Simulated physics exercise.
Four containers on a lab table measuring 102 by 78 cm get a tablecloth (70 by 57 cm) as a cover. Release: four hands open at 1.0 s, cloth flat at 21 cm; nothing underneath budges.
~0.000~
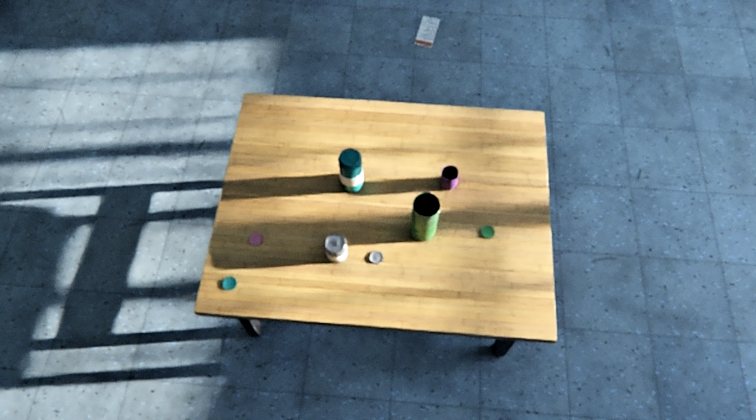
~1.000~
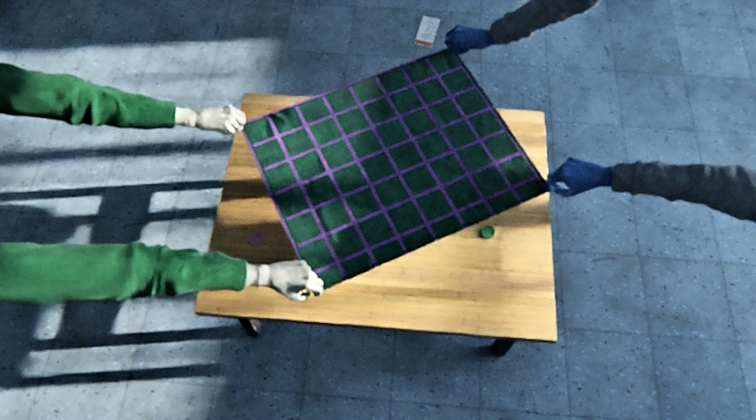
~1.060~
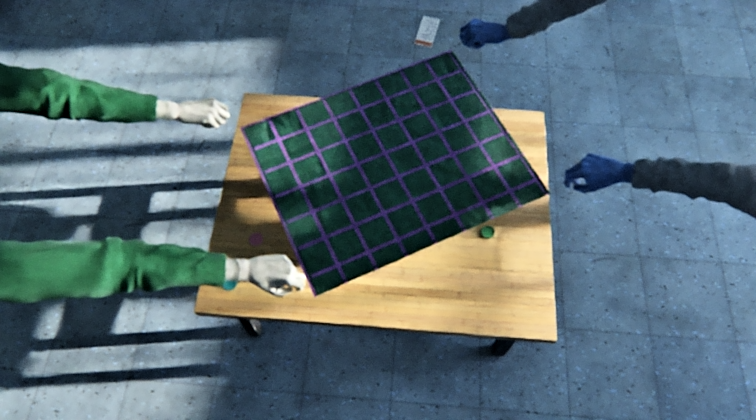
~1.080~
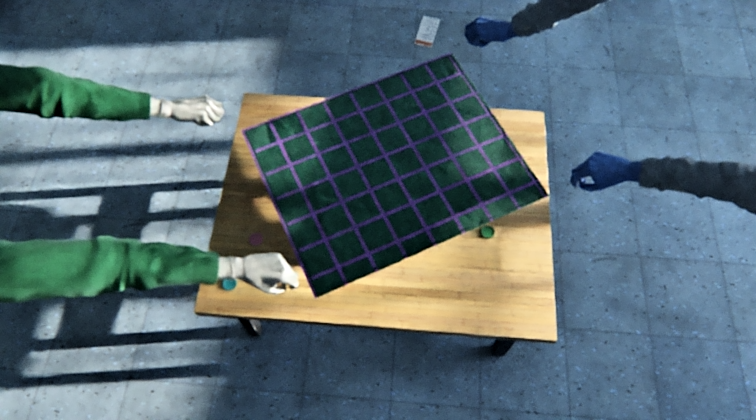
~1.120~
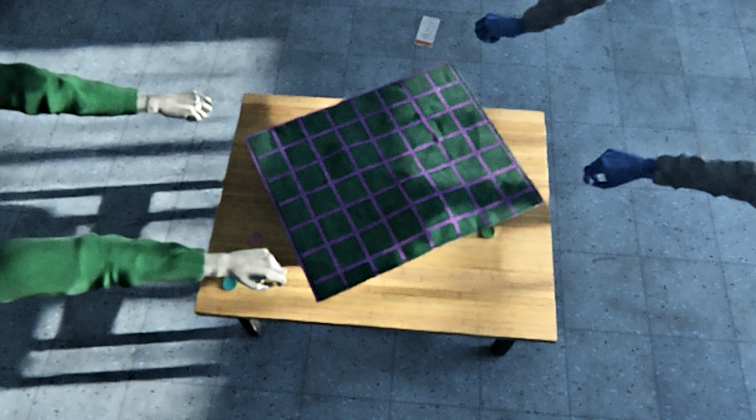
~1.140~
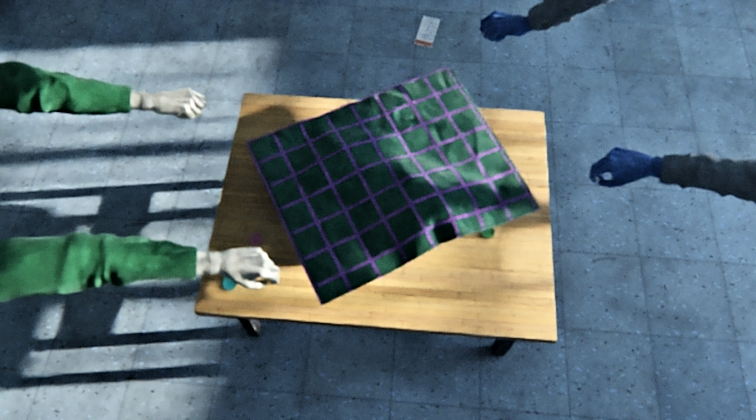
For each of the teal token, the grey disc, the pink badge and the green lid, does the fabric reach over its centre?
The teal token: No, the grey disc: Yes, the pink badge: No, the green lid: Yes.
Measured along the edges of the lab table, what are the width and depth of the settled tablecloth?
Roughly 70 cm by 72 cm.
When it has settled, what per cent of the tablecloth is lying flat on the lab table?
Roughly 25 % of it.
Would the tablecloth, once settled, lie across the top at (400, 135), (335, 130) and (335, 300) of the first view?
First spot shrouded, second clear, third clear.
At 1.3 s, 25 % of it is down, spanning 70 by 73 cm, above green lid, grey disc.
At 1.5 s, 25 % of it is down, spanning 70 by 72 cm, above green lid, grey disc.
At 1.7 s, 25 % of it is down, spanning 70 by 72 cm, above green lid, grey disc.
At 1.9 s, 25 % of it is down, spanning 70 by 72 cm, above green lid, grey disc.
At 2.7 s, 25 % of it is down, spanning 70 by 72 cm, above green lid, grey disc.
